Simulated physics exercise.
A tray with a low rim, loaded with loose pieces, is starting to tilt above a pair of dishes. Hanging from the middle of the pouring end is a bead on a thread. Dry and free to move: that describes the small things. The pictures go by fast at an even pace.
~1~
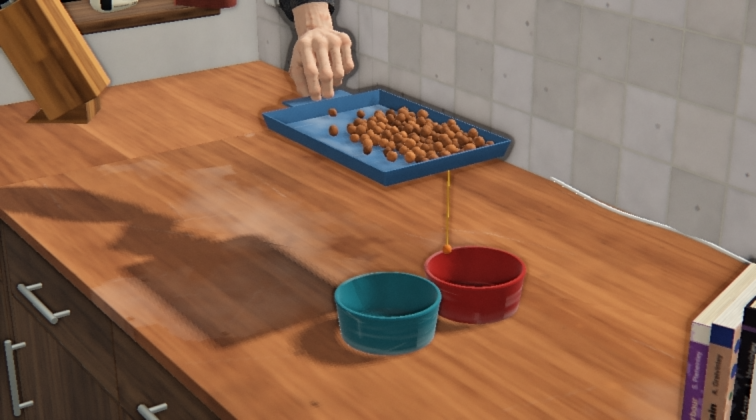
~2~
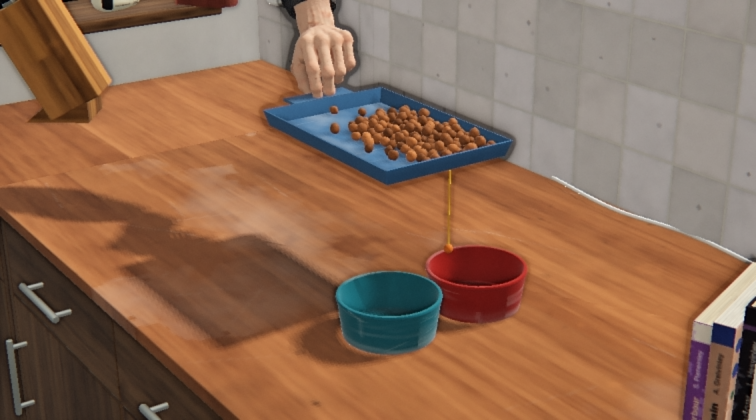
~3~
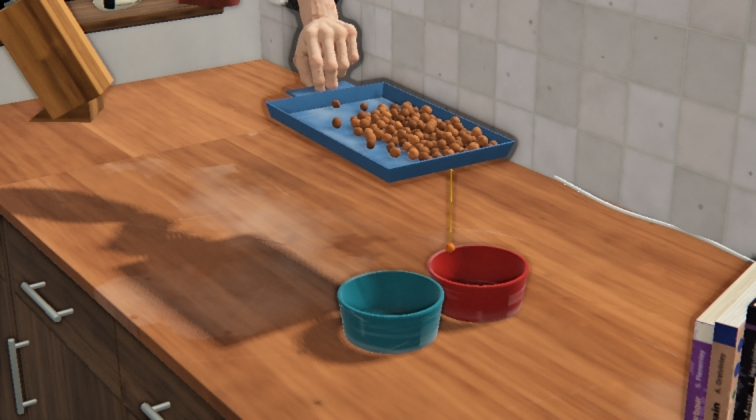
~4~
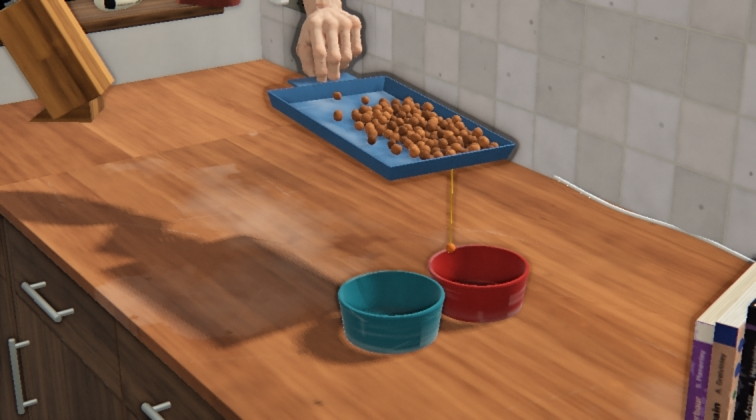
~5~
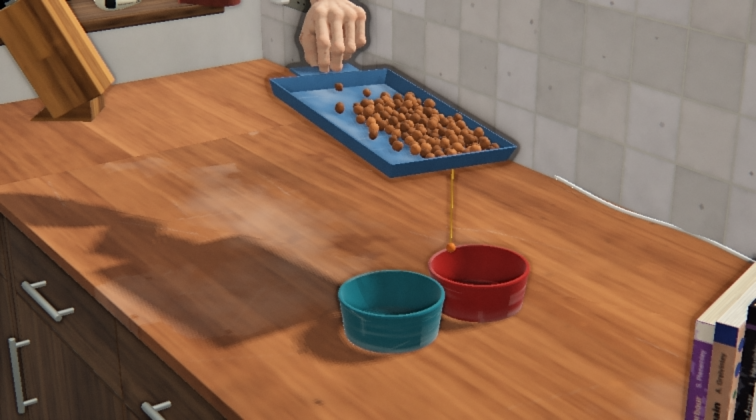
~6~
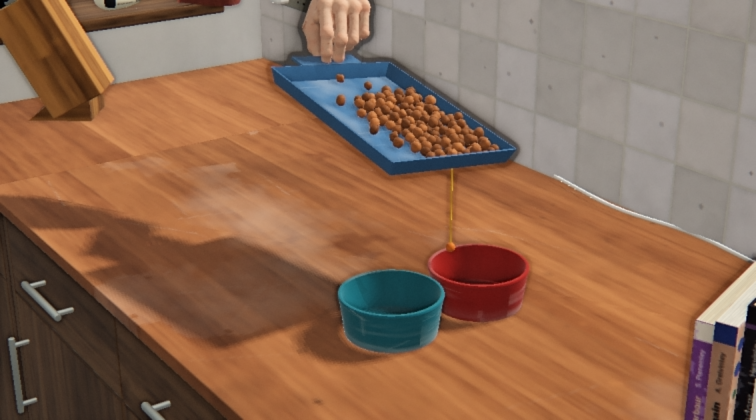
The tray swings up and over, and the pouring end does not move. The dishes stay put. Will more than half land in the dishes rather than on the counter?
No - pretty clear the dishes gather a lesser part of what falls.
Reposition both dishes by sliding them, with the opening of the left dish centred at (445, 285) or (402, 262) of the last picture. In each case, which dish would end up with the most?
Result, try one: The right of the two; try two: The right of the two.
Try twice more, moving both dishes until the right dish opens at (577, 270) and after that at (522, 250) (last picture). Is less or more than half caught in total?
Result, first place: Not as much as half; second place: Exceeding half.
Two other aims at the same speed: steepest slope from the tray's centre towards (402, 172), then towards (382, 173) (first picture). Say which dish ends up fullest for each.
First try: The dish to the left; second try: The dish to the left.
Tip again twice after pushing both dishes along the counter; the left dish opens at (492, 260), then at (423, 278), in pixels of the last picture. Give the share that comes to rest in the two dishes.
Around 70 and around 90 per cent, in that order.
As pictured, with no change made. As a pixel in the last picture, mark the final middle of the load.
Somewhere around (524, 281) in the last picture.
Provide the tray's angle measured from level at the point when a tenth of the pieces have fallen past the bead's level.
70° or so.
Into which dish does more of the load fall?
Of the two, the right-side one is the fuller.
Shortly afterwards, tray tipped steeply; all but a few on the tray; only a few in the air.
Next, tray tipped right over; the bulk on the tray; a little in the right dish; near a quarter outside both.
Some moments later, tray tipped past a quarter turn; near a third in the right dish; near two thirds outside both.
In the end, tray tipped past a quarter turn; none at all in the left dish; near a third in the right dish; near two thirds outside both.
